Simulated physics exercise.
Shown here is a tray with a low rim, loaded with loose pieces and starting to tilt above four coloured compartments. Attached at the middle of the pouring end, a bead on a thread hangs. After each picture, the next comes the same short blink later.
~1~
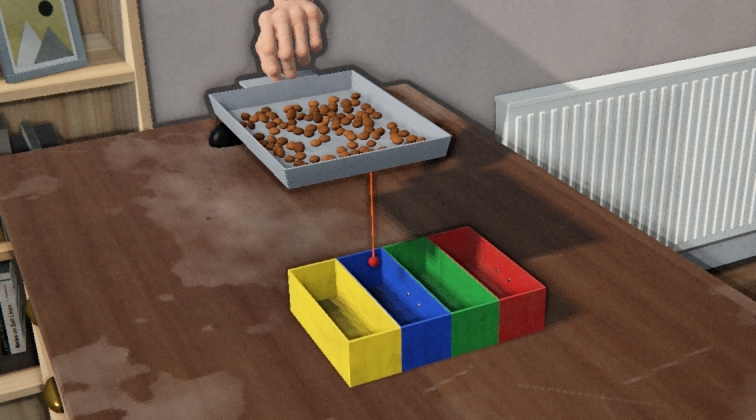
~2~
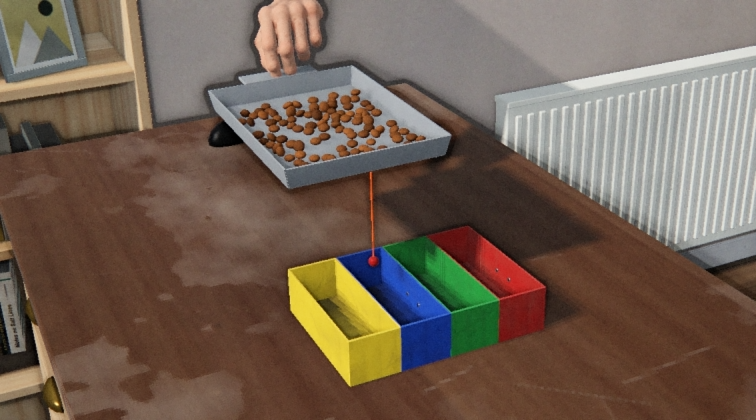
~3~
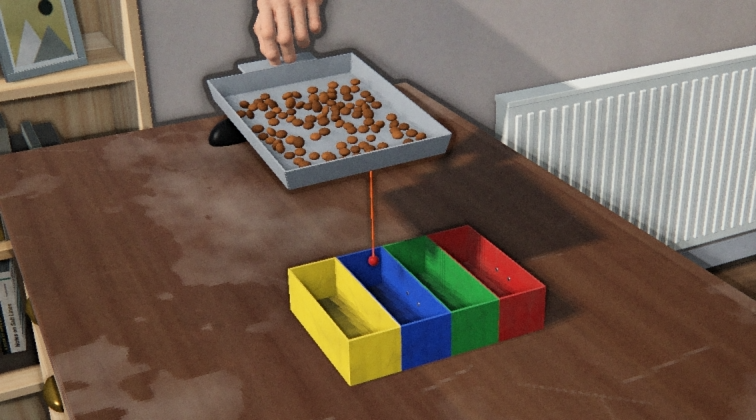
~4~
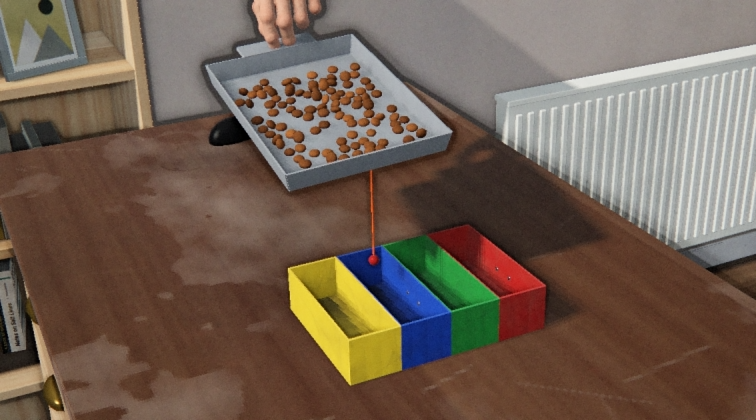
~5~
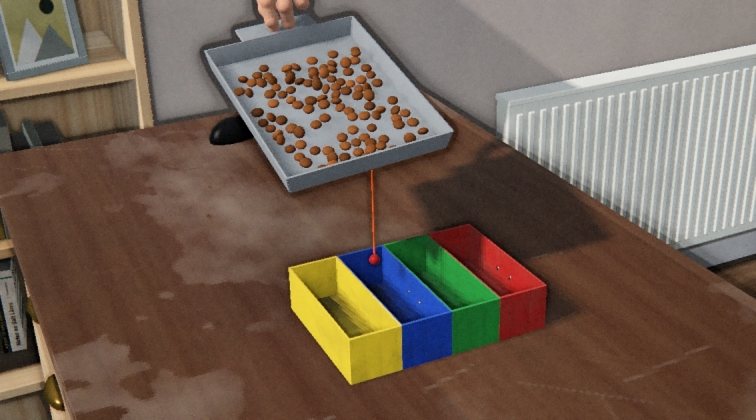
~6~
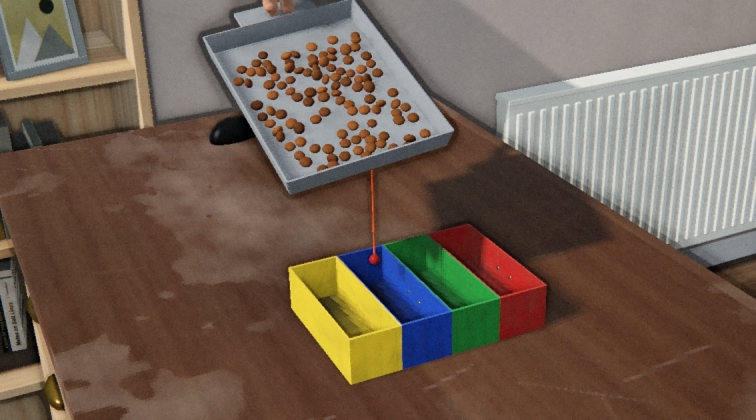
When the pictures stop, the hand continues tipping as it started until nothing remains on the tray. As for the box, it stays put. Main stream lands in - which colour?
Yellow cell.
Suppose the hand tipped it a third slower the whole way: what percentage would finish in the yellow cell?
I'd expect near 40 per cent.
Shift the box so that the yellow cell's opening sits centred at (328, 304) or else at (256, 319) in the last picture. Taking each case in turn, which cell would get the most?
With the first placing it's yellow, with the second it's the blue cell.
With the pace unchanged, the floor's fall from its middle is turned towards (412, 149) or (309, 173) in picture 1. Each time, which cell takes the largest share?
The cell in green; the yellow one.
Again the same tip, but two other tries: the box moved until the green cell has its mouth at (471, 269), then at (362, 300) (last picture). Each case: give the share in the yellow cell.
It works out to 30 percent and then 0 percent.
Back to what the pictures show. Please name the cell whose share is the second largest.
The cell in second spot is the blue one.
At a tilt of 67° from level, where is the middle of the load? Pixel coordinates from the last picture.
Roughly at (337, 147).
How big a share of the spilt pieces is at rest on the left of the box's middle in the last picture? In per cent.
Near 100 in a hundred.
Soon, tray tipped steeply; all on the tray.
A while on, tray tipped past a quarter turn; about a quarter on the tray; about a quarter in the yellow cell; a stray few in the blue cell; about half falling or outside the box.
Towards the end, tray tipped past a quarter turn; about half in the yellow cell; a small part in the blue cell; a stray few in the green cell; about half falling or outside the box.
Finally, tray tipped past a quarter turn; about half in the yellow cell; a small part in the blue cell; a stray few in the green cell; none in the red cell; about half outside the box.
